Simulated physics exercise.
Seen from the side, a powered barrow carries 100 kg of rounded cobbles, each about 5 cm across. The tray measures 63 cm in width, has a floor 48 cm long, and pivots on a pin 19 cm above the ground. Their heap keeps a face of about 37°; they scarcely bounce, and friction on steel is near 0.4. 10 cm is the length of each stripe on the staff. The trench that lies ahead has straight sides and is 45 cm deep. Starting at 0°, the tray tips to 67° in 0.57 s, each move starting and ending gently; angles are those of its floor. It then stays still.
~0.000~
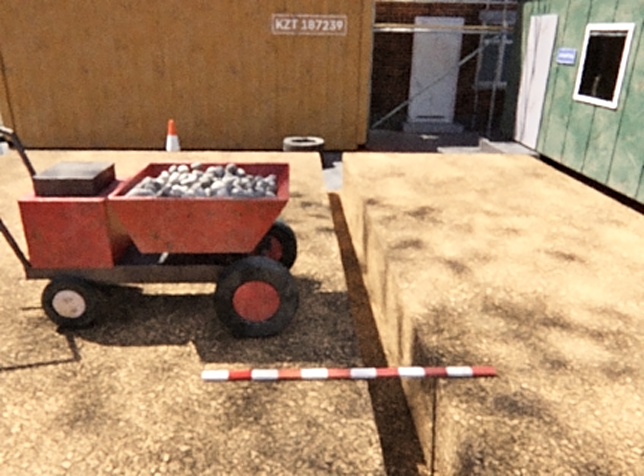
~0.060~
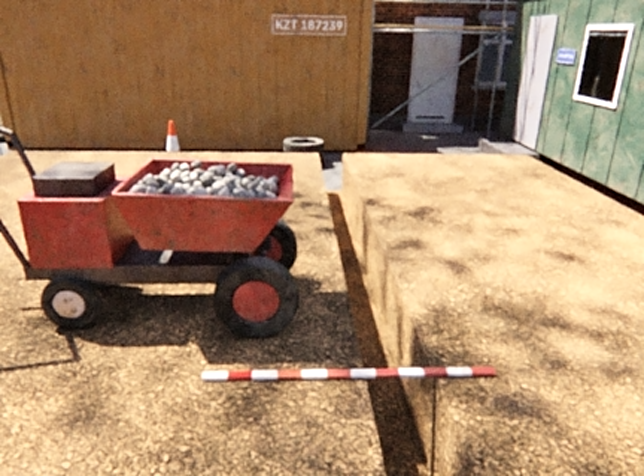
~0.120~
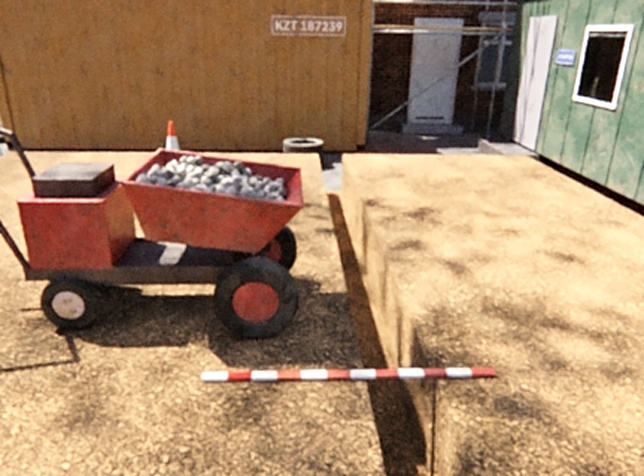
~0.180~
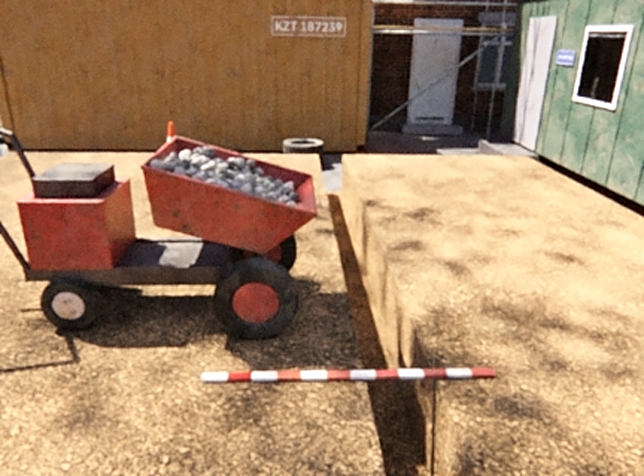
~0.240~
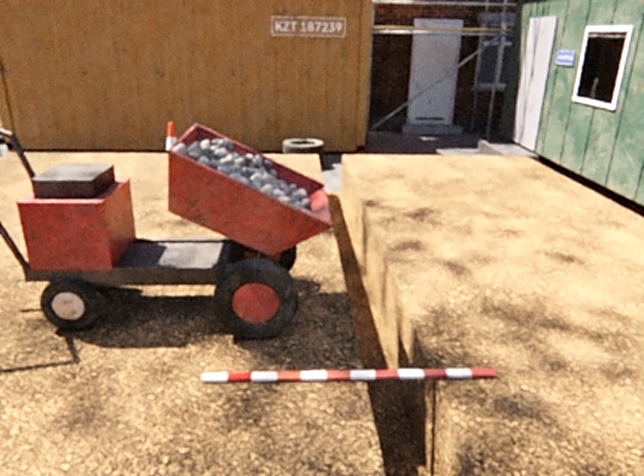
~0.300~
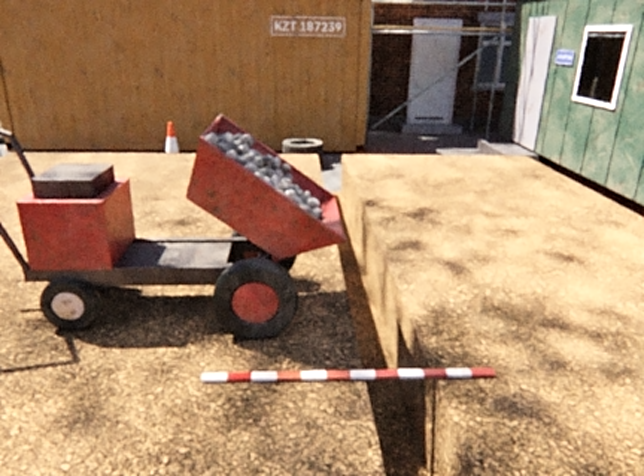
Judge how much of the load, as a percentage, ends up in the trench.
Around 56 %.
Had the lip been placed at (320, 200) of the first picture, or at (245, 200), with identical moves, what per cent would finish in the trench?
First place: Near 30%; second place: Near 75%.
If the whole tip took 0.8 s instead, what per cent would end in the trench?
It'd be some 65 per cent.
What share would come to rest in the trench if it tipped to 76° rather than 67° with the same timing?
Then about 60 per cent.
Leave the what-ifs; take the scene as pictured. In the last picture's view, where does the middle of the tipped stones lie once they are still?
(394, 357).
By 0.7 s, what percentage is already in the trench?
By that moment, roughly 20 per cent of the load.
After 0.4 s the floor is at 57°; 100 % in the tray; the foremost stones are at (343, 242).
After 0.7 s the floor is at 67°; 79 % in the tray, 19 % in the trench, 2 % past the trench; the foremost stones are at (418, 300).
After 1.0 s the floor is at 67°; 29 % in the tray, 32 % in the trench, 39 % past the trench; the foremost stones are at (556, 306).
After 3.0 s the floor is at 67°; 6 % in the tray, 56 % in the trench, 39 % past the trench; the foremost stones are past the picture's edge.
